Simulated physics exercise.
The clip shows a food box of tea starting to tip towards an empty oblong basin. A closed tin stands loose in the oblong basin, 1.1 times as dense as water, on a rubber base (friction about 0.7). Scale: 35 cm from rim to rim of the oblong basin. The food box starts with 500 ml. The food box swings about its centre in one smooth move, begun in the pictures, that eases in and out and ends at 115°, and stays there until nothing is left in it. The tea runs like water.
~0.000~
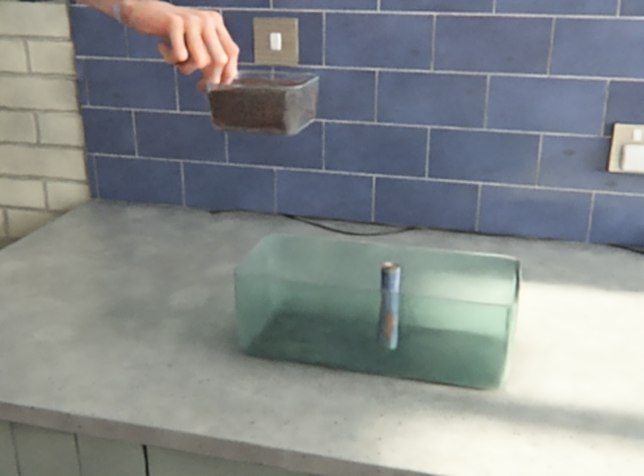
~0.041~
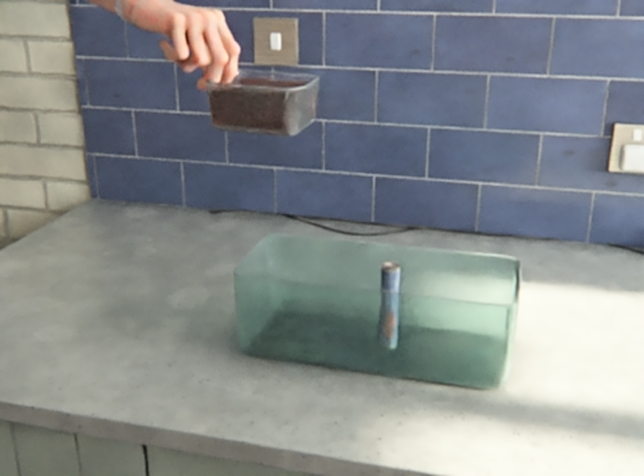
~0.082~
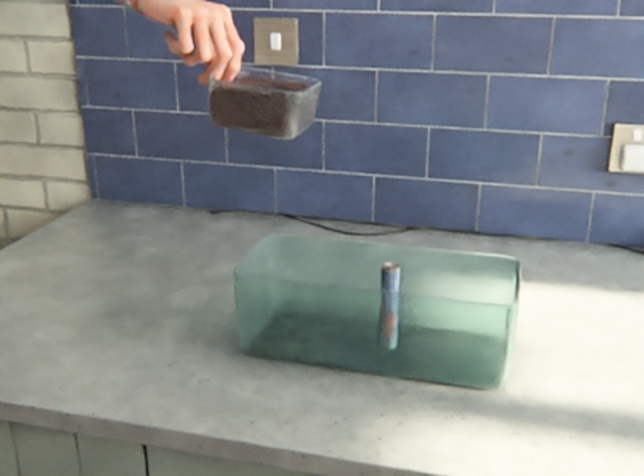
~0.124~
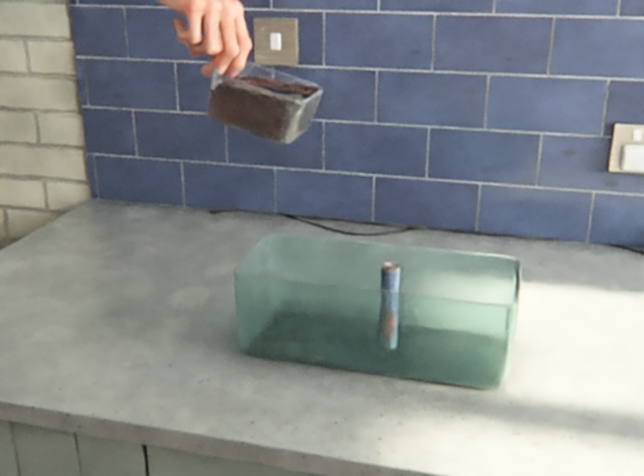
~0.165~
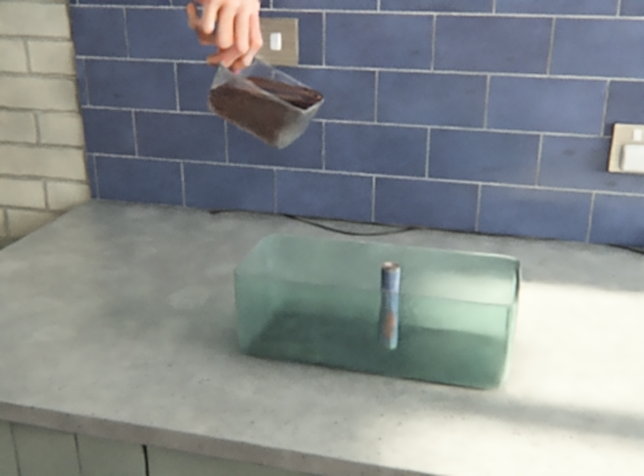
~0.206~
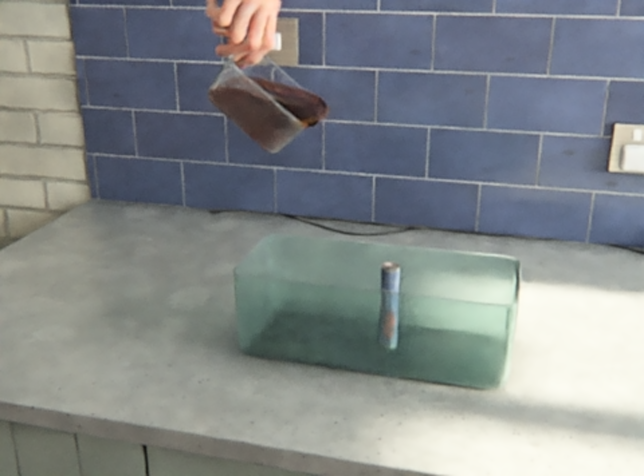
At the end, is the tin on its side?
It goes over.
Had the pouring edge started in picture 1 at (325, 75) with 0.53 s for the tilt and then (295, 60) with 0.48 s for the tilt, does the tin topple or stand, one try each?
First it topples; then it stays up.
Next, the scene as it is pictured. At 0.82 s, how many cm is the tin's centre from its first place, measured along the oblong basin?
About 4 cm.
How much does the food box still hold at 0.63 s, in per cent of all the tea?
About 0 per cent.
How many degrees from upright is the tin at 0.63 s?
It is at some 10°.
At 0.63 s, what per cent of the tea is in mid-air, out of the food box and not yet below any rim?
About 5 per cent.
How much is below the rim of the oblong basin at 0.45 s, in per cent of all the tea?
About 30 per cent.
By 0.45 s the tilt is 110° and 7 per cent is still to pour; the tin stands where it began.
By 0.63 s the tilt is 115° and 0 per cent is still to pour; the tin leans 8°.
By 0.82 s the tilt is 115° and 0 per cent is still to pour; the tin leans 35°.
By 1.02 s the tilt is 115° and 0 per cent is still to pour; the tin lies on its side.
At rest the tin lies on its side.
